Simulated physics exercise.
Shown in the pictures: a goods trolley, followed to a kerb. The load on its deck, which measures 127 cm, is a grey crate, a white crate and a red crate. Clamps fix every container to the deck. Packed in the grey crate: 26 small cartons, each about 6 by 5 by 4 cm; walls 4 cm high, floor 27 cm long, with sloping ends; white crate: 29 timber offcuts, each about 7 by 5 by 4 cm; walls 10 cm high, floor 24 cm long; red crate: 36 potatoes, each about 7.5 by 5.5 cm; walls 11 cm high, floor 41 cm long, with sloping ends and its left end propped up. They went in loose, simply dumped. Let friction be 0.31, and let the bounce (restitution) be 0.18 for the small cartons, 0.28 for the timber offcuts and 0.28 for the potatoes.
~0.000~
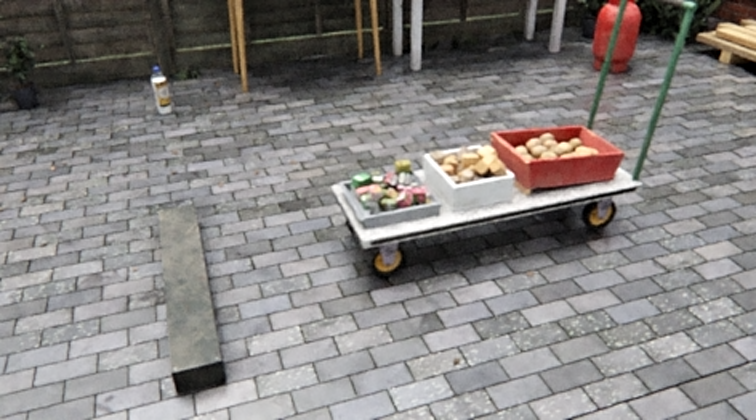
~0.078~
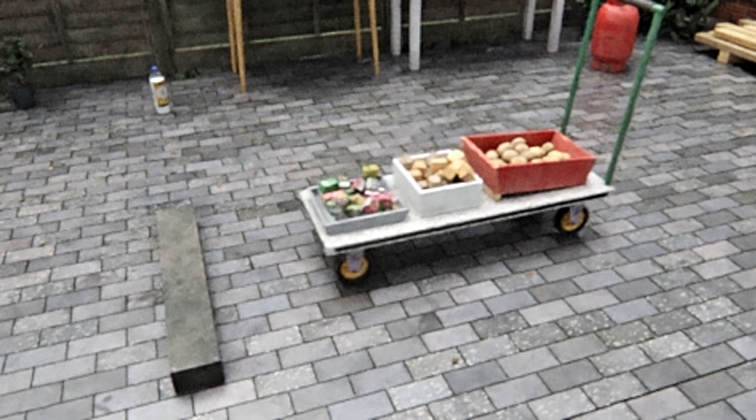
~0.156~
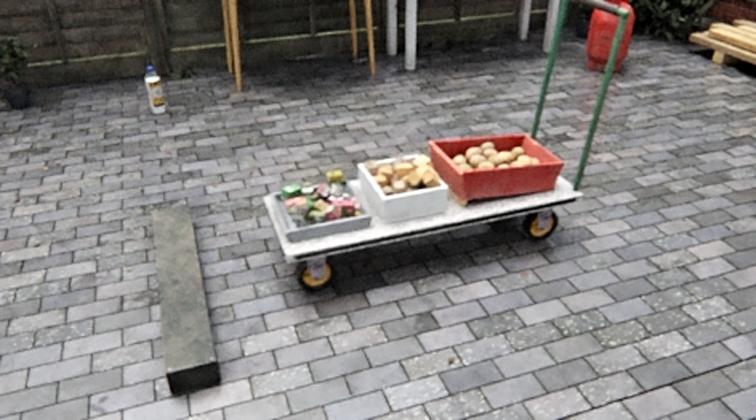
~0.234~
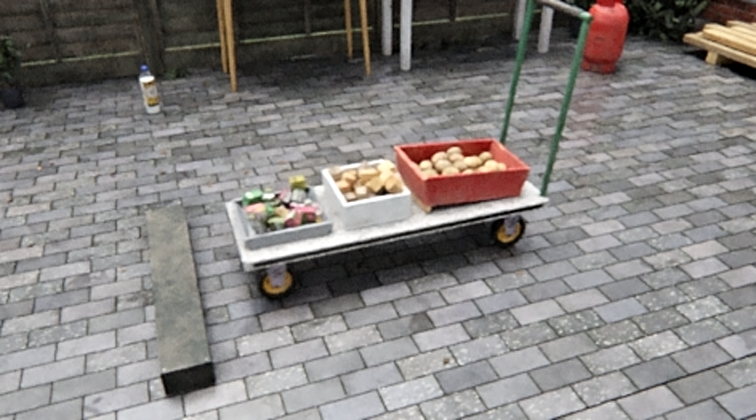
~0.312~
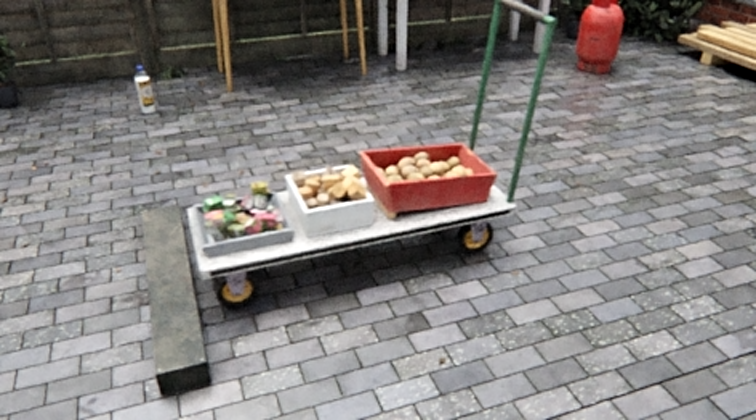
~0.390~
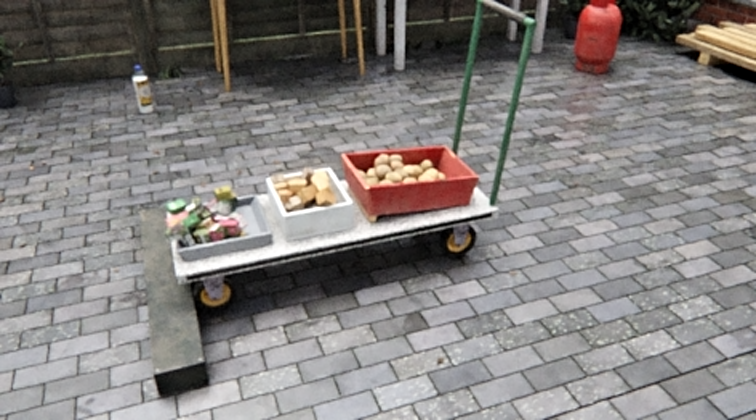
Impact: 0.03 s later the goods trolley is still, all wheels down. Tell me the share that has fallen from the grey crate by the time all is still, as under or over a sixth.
By then the grey crate has dropped over a sixth of its contents.
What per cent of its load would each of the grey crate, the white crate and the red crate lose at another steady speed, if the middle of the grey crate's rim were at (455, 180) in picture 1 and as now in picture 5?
That would give grey crate 60 %, white crate 20 % and red crate 0 %.
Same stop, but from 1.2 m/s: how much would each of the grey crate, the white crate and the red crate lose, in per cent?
Then the grey crate sheds 20 per cent of its load, the white crate 0 per cent, and the red crate 0 per cent.
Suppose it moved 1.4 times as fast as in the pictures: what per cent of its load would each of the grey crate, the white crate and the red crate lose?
Grey crate 70, white crate 10, red crate 0 per cent.
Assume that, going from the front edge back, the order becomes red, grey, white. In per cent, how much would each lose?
Grey crate 30 %, white crate 10 %, red crate 0 %.
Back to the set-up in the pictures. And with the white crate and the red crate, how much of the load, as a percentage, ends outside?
I'd estimate white crate near 5 and red crate near 0 per cent.
After 0.44 s, the grey crate is down by 3 of 26, the white crate has all 29 and the red crate has all 36.
After 0.56 s, the grey crate is down by 10 of 26, the white crate has all 29 and the red crate has all 36.
After 0.79 s, the grey crate is down by 10 of 26, the white crate is down by 1 of 29 and the red crate has all 36.
Outcome (at 1.29 s), the grey crate is down by 10 of 26, the white crate is down by 1 of 29 and the red crate has all 36. Asked share, 10 of 26, 38 per cent.
